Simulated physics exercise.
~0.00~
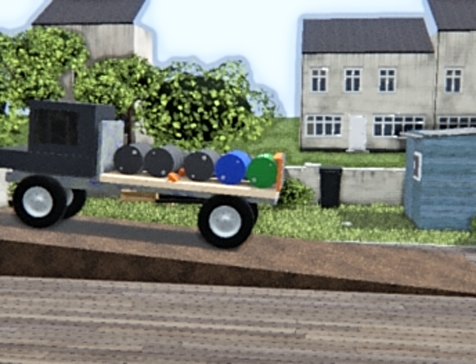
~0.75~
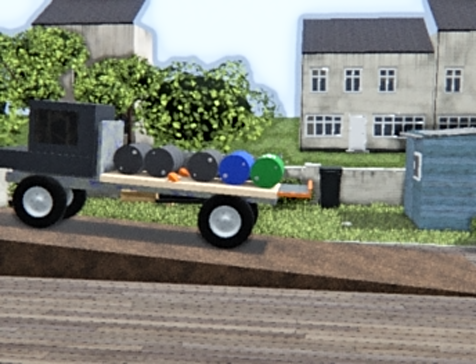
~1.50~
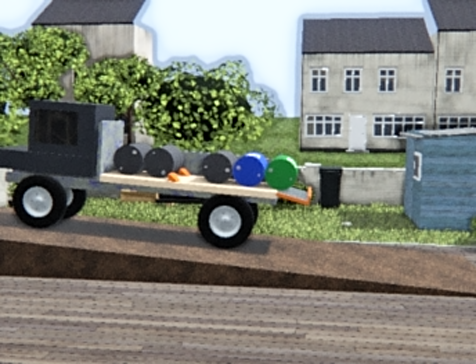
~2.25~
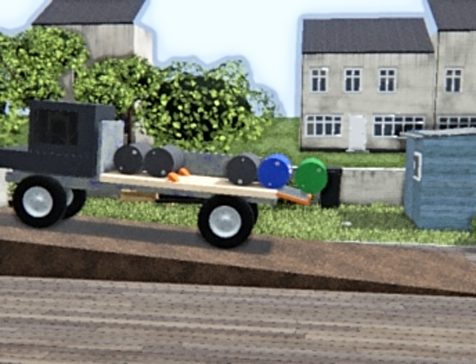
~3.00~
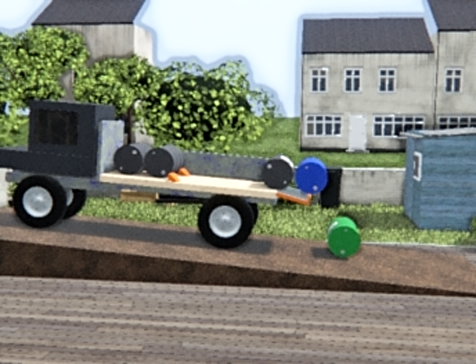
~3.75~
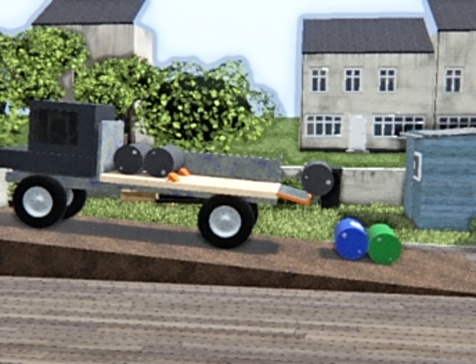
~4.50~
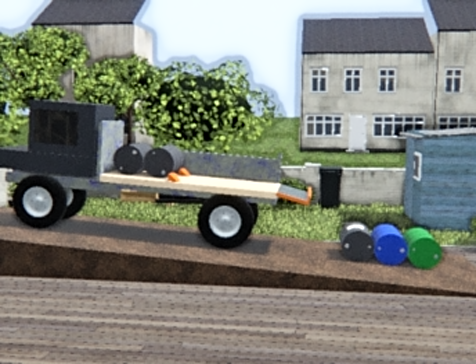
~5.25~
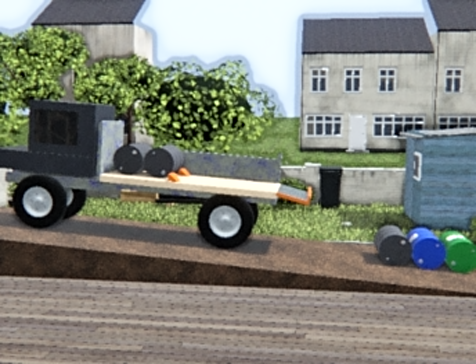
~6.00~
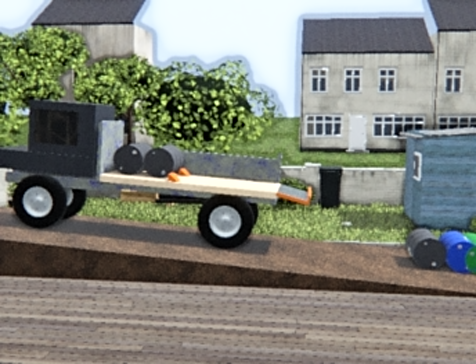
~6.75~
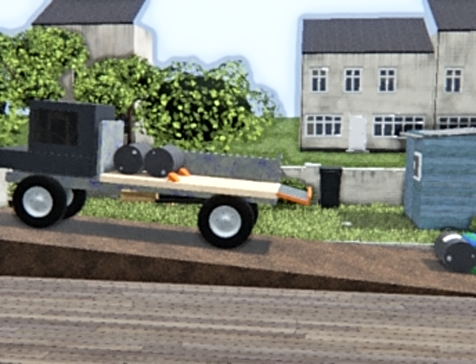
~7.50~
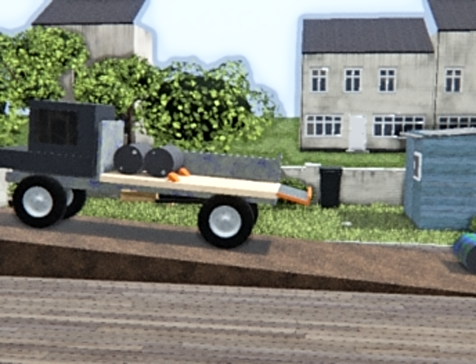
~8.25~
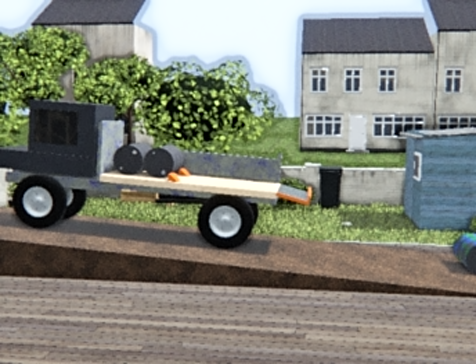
A dark flatbed truck, seen side-on, stands on a brown slope with its tail to the right, before bushes, pale houses and a blue shed. Five drums lie in a row on its wooden bed, three dark, then a blue and a green nearest the tail, with a small orange chock among them. The orange tailgate swings down, and the three drums beyond the chock roll right. Green drops off first, then blue, then a dark one. They roll together down the slope to the right edge, partly leaving view, while two dark drums stay aboard.
